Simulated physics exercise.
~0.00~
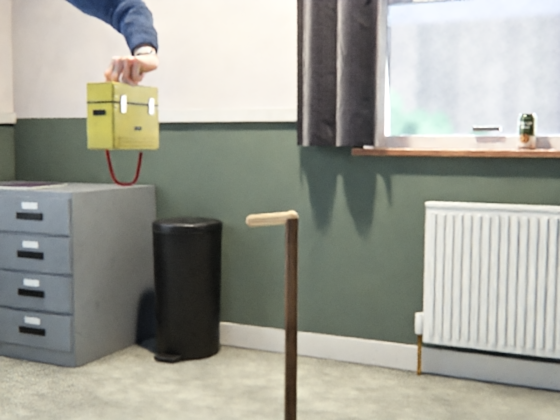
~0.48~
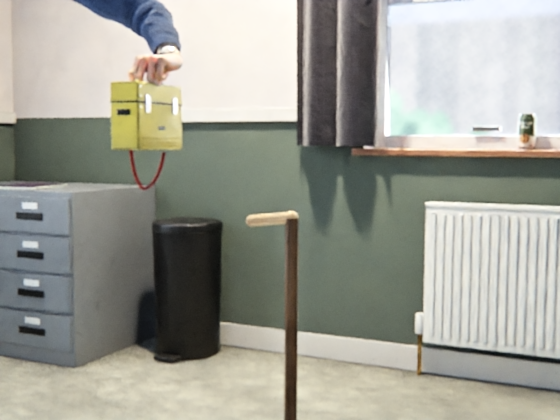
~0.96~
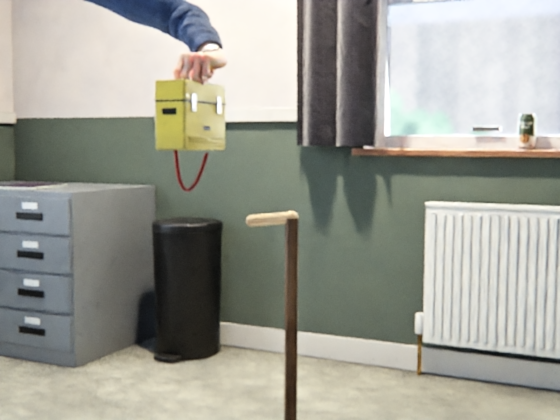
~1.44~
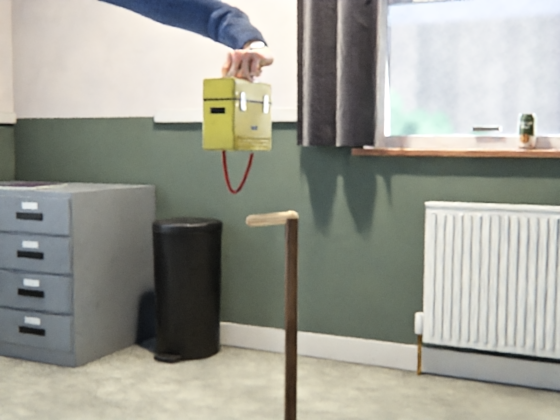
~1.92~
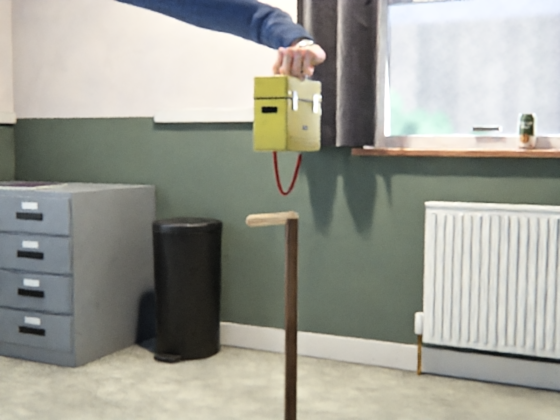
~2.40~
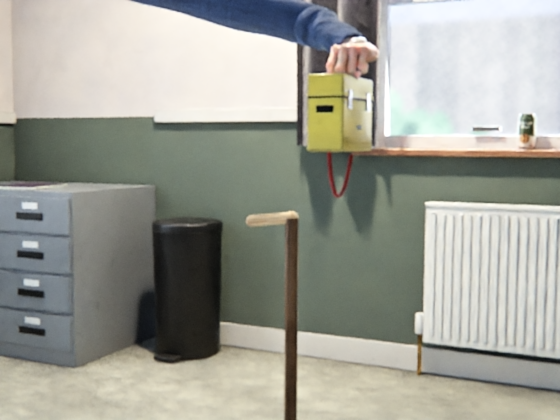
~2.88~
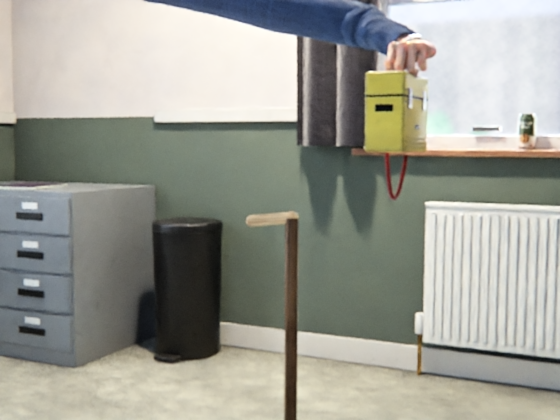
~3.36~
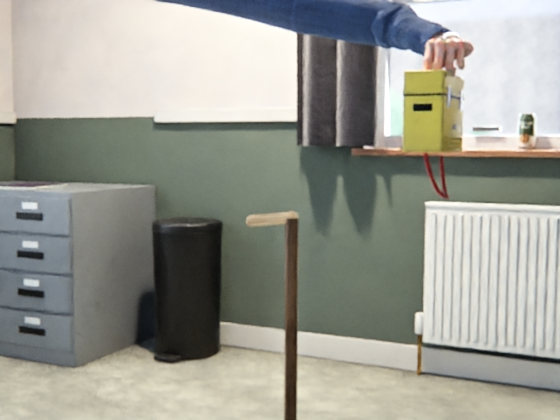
In a green-walled room, a hand carrying a yellow case with a dangling red cord rightward over a hooked post, passing clear.
